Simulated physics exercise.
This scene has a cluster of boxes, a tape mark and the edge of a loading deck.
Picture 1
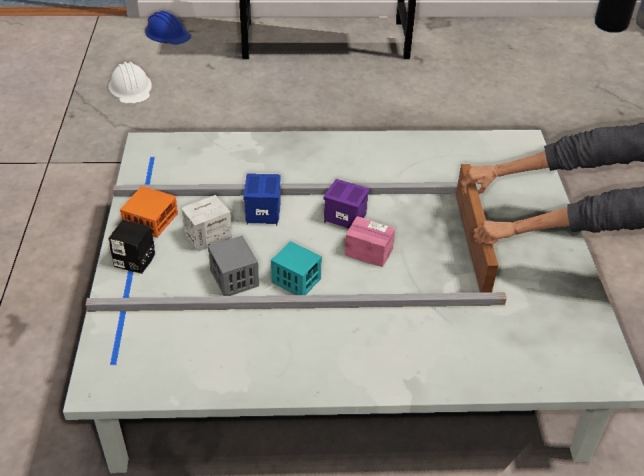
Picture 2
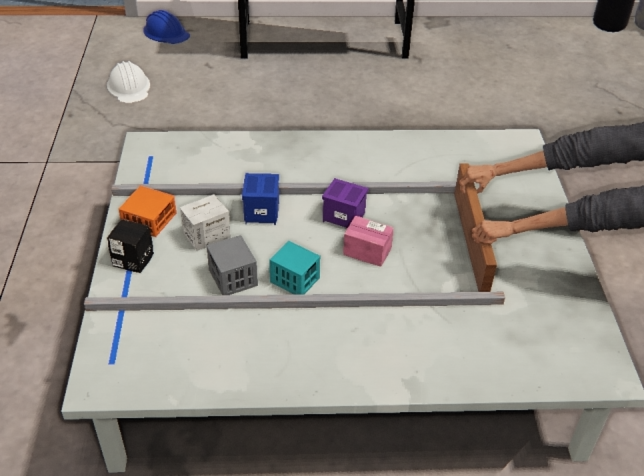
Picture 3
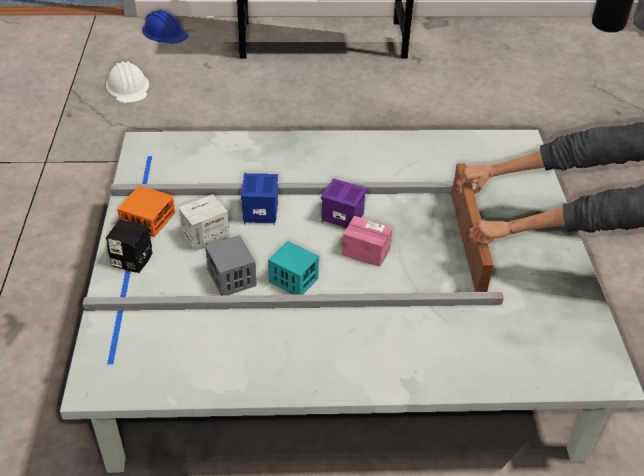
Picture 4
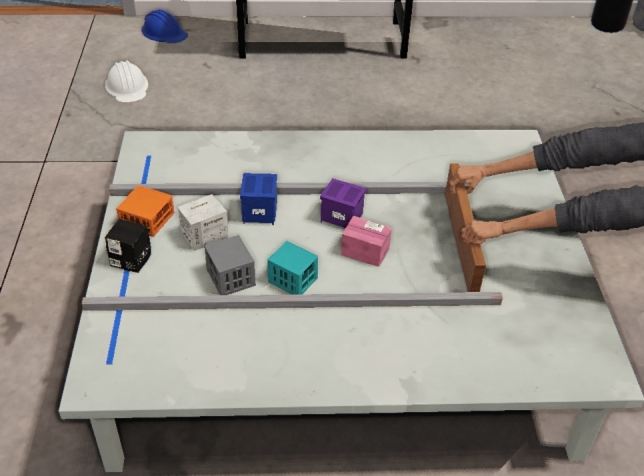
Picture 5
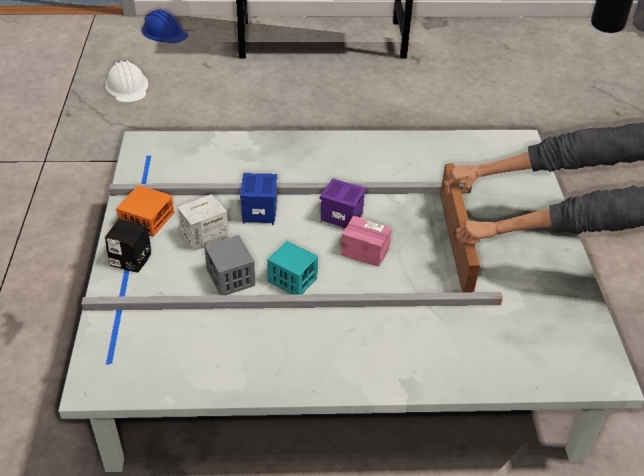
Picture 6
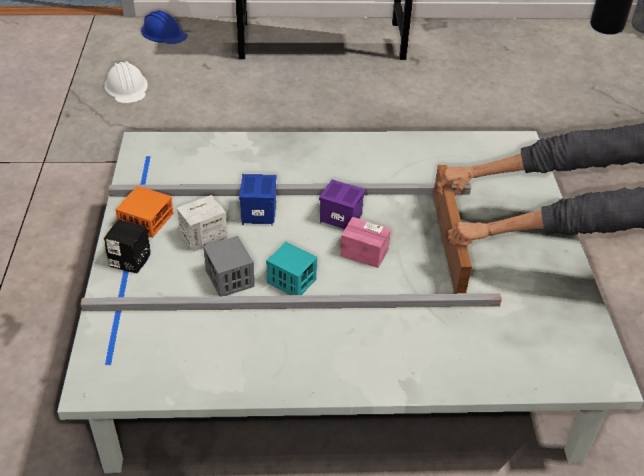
Two hands slide a wooden plank slightly left toward eight colourful crates resting on a table.
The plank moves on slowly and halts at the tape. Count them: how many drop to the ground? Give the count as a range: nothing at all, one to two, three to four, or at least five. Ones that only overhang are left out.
The count is at least five.
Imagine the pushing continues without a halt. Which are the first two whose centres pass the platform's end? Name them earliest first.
Order, earliest first: The orange crate, next the black parcel.
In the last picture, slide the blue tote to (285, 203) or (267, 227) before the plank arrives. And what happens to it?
Taking them in order, it gets knocked off and then gets knocked off.
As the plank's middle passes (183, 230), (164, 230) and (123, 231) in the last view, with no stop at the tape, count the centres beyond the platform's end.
Result per place: 2; 2; 5.
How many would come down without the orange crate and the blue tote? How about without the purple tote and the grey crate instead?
3 for the first case, 3 for the second.
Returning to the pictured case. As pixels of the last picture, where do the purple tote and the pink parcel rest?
Purple tote: (114, 213); pink parcel: (105, 250).
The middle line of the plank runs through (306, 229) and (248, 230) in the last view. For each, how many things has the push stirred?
First 4, after that 6.
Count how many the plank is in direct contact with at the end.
The count in contact is 3.
Soon after, none off yet; black parcel at rest near (128, 247); orange crate at rest near (145, 211); white box at rest near (202, 223).
Then, none off yet; black parcel at rest near (128, 247); orange crate at rest near (145, 211); white box moved a little near (193, 224).
Further on, none off yet; black parcel moved about its own width near (99, 245); orange crate moved about its own width near (97, 213); white box moved well along near (135, 228).
By the end, the number that fall off is five or more; fallen, blue tote, grey crate, white box, orange crate and black parcel.
